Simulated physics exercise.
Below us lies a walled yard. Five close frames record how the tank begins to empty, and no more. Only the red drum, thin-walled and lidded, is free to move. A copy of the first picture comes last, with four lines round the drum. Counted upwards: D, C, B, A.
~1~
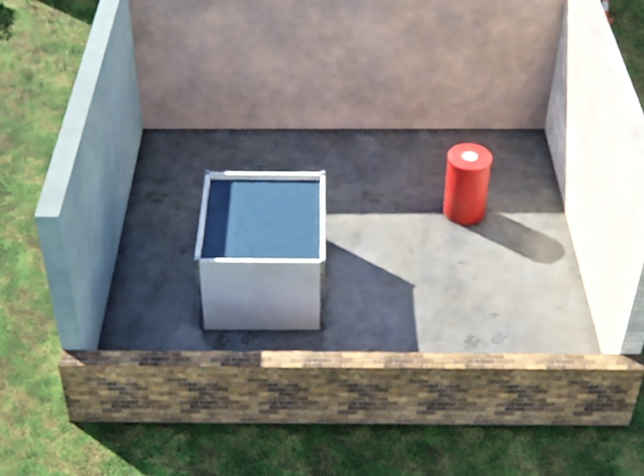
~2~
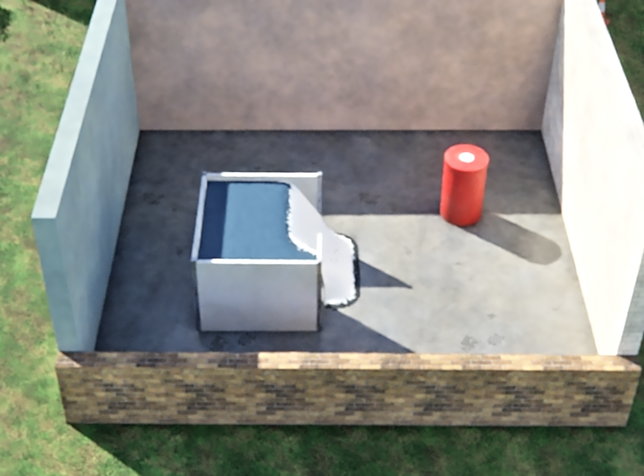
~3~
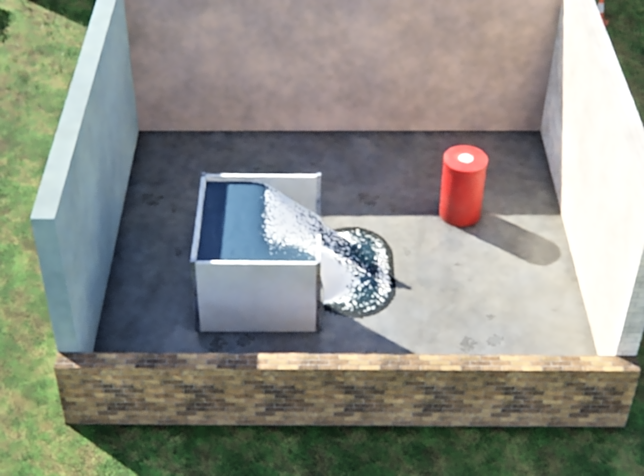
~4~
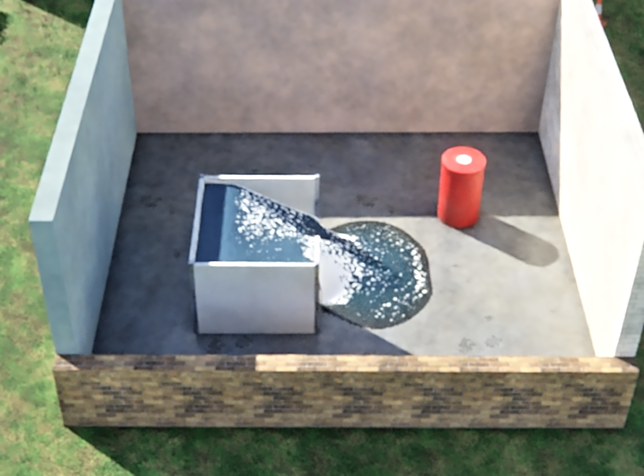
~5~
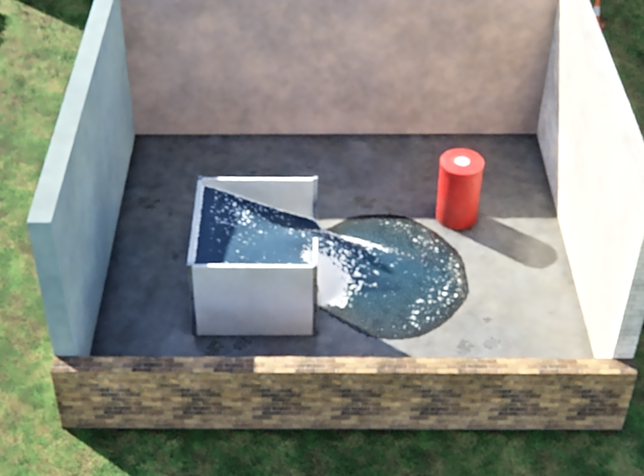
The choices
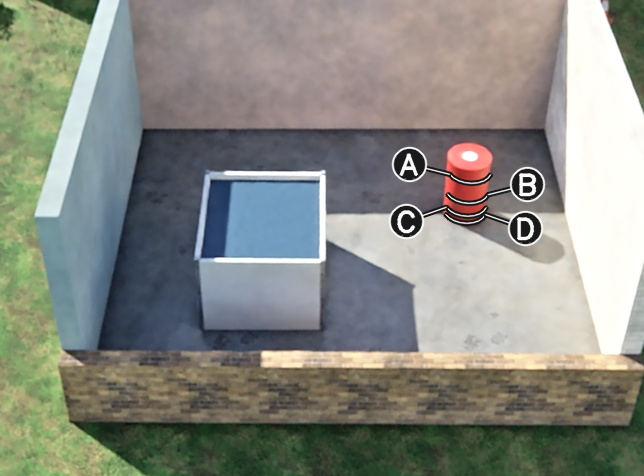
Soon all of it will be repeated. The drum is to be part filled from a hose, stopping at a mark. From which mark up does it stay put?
A will do.
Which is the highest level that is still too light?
B it is.
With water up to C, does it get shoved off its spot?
Yes, it does.
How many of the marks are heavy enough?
One of the four.
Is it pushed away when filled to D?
Yes, that goes wrong.
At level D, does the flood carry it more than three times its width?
Yes, it does.
On the marked copy, A at (471, 183); B at (469, 203); C at (467, 216); D at (466, 223); from the bottom up D, C, B, A.
With A, it does not move.
With B, it is pushed about its own width away.
With C, it is pushed about 3 times its own width away.
With D, it is pushed about 7 times its own width away.
